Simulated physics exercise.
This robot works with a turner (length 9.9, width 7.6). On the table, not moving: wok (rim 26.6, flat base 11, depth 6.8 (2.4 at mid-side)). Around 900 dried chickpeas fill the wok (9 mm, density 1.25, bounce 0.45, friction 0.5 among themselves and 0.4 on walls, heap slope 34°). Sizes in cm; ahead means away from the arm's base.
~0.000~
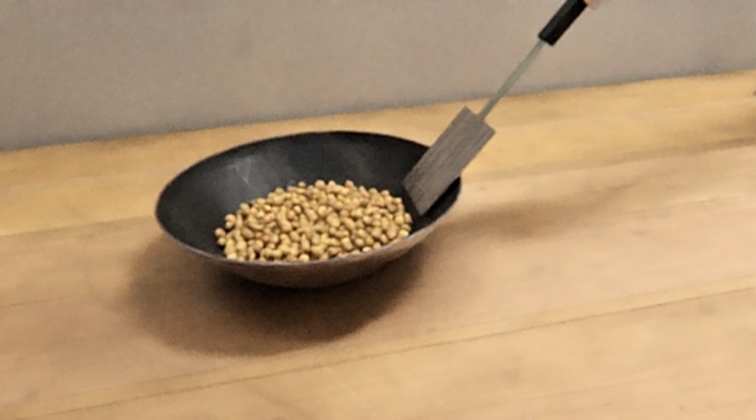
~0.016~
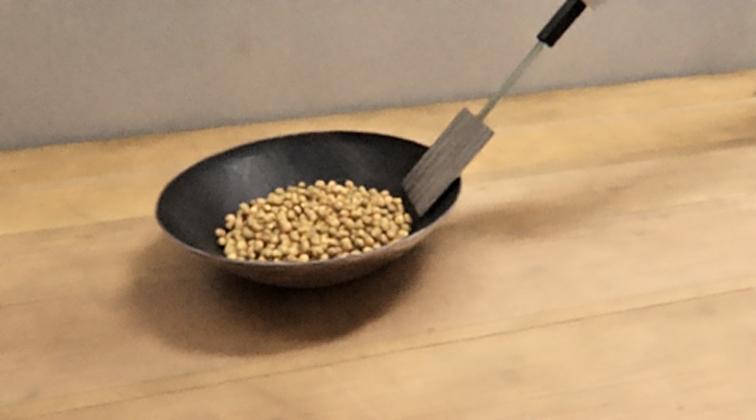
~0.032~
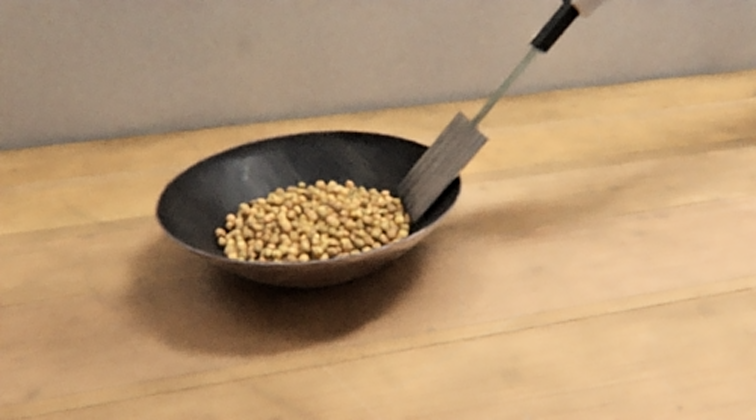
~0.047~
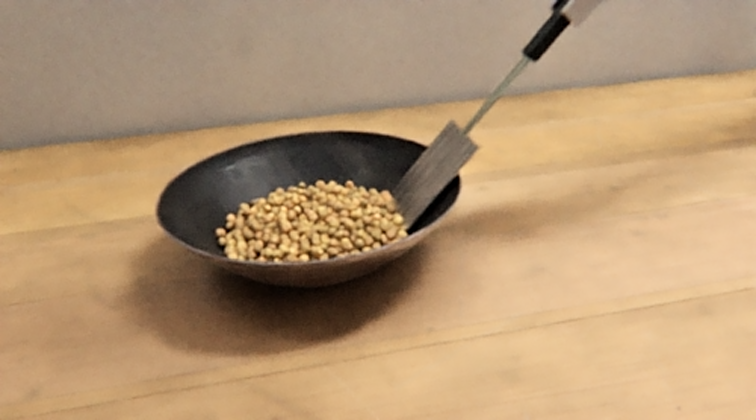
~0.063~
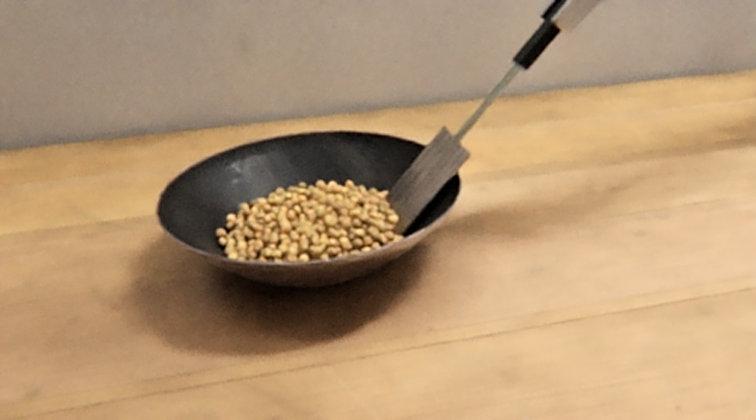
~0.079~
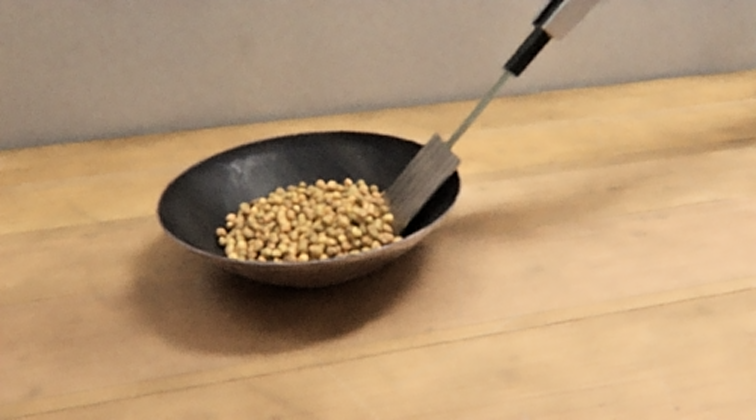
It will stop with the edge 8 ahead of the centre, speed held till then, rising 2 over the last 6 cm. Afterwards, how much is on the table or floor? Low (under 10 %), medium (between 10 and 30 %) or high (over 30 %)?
Answer: Low; under 10 % of the dried chickpeas finish on the table or floor.
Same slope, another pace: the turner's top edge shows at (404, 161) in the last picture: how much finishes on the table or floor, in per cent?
Some 40 per cent.
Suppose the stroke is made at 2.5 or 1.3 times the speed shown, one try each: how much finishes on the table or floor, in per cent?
About 40 and 15 per cent.
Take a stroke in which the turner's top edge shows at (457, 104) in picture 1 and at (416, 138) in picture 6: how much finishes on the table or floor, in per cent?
Some 20 per cent.
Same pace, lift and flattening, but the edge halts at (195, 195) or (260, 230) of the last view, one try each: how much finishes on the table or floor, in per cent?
About 25 and 0 per cent.
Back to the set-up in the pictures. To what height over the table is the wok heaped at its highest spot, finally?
Some 7.5 cm.
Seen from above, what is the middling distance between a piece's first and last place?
Some 4 cm.
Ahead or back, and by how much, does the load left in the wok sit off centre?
Roughly 4.0 cm ahead.
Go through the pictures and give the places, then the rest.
In the first frame, the turner top edge at (480, 118), sloping 48°; upper third of the load around (315, 223), from x 220 to 410, top at y 185; 900 in the wok.
In the second frame, the turner top edge at (479, 119), sloping 48°; upper third of the load around (315, 223), from x 220 to 410, top at y 185.
In the third frame, the turner top edge at (474, 124), sloping 48°; upper third of the load around (315, 223), from x 220 to 410, top at y 185.
In the fourth frame, the turner top edge at (465, 132), sloping 48°; upper third of the load around (315, 222), from x 220 to 405, top at y 185.
In the fifth frame, the turner top edge at (457, 139), sloping 48°; upper third of the load around (316, 222), from x 220 to 405, top at y 185.
In the sixth frame, the turner top edge at (448, 146), sloping 48°; upper third of the load around (319, 221), from x 220 to 405, top at y 185; 900 in the wok.
After 0.18 s, sloping 48°, highest piece 4 above the table; 900 in the wok.
After 0.29 s, sloping 48°, highest piece 7 above the table; 900 in the wok.
After 0.54 s, sloping 48°, highest piece 8 above the table; 846 in the wok, 42 on the table or floor, 12 on the blade or in flight.
After 1.59 s, sloping 48°, highest piece 7 above the table; 844 in the wok, 56 on the table or floor.
In the end, 844 in the wok, 56 on the table or floor. That is 6 % on the table or floor.
